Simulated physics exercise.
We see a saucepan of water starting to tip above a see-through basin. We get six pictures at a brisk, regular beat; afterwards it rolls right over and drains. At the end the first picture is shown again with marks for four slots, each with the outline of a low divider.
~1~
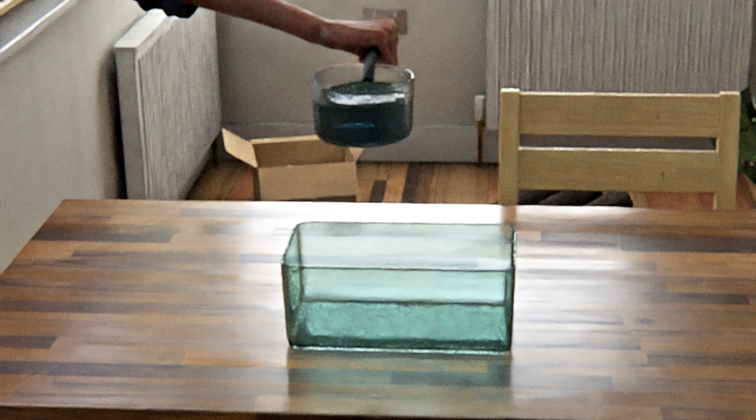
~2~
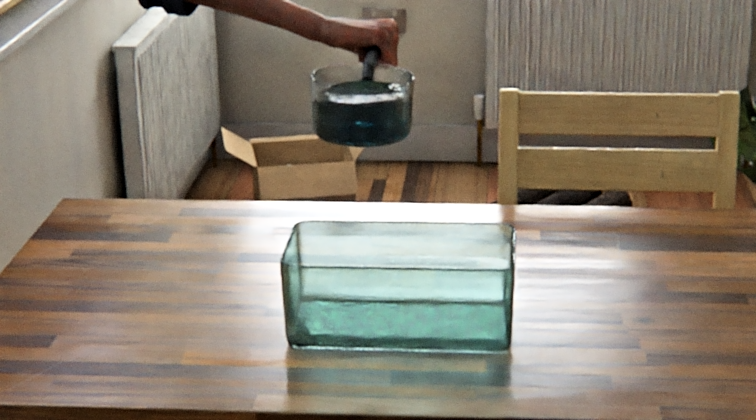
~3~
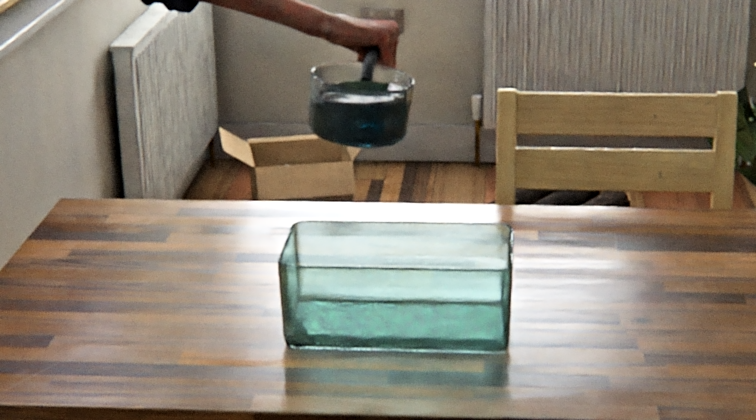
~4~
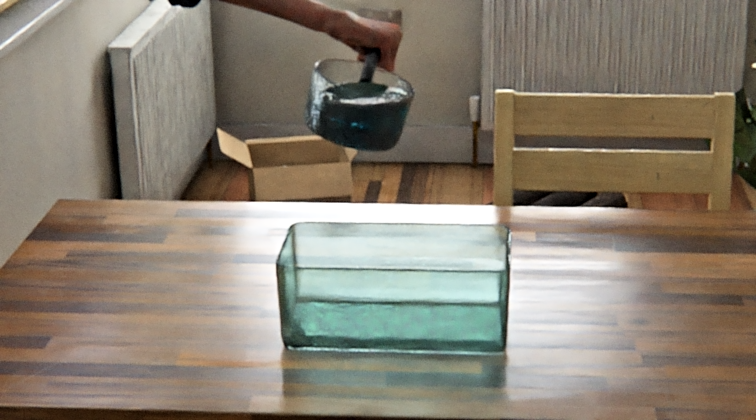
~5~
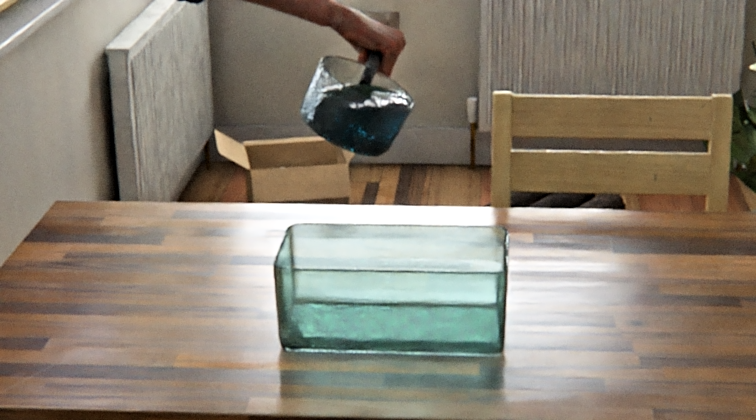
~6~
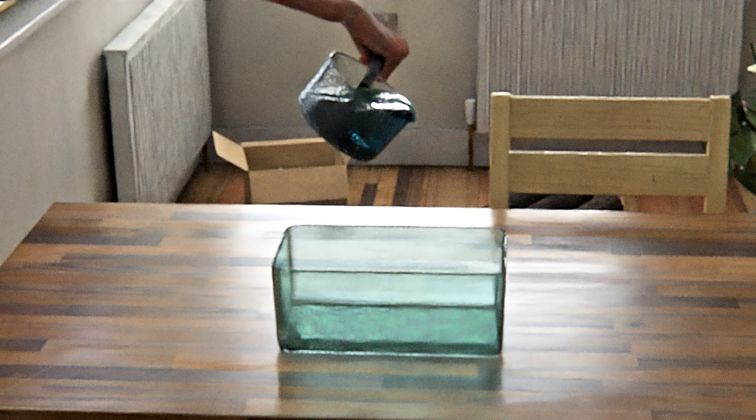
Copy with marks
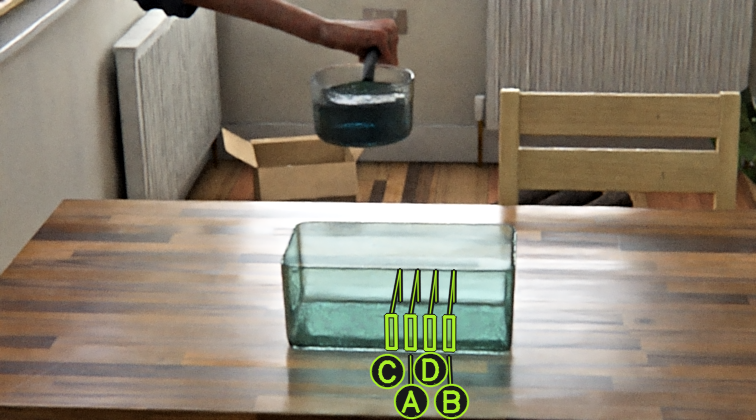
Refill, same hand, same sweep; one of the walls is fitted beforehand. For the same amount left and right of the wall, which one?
It is B.
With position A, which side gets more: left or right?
The right one.
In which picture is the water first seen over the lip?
Picture 6.
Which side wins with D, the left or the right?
The right side.
On the marked copy, A at (410, 355); B at (448, 356); C at (391, 355); D at (429, 356).
Choosing A, about 11 % ends left of the wall and 85 % right of it; 4 % is lost outside.
Choosing B, about 49 % ends left of the wall and 46 % right of it; 4 % is lost outside.
Choosing C, about 9 % ends left of the wall and 87 % right of it; 4 % is lost outside.
Choosing D, about 30 % ends left of the wall and 65 % right of it; 5 % is lost outside.
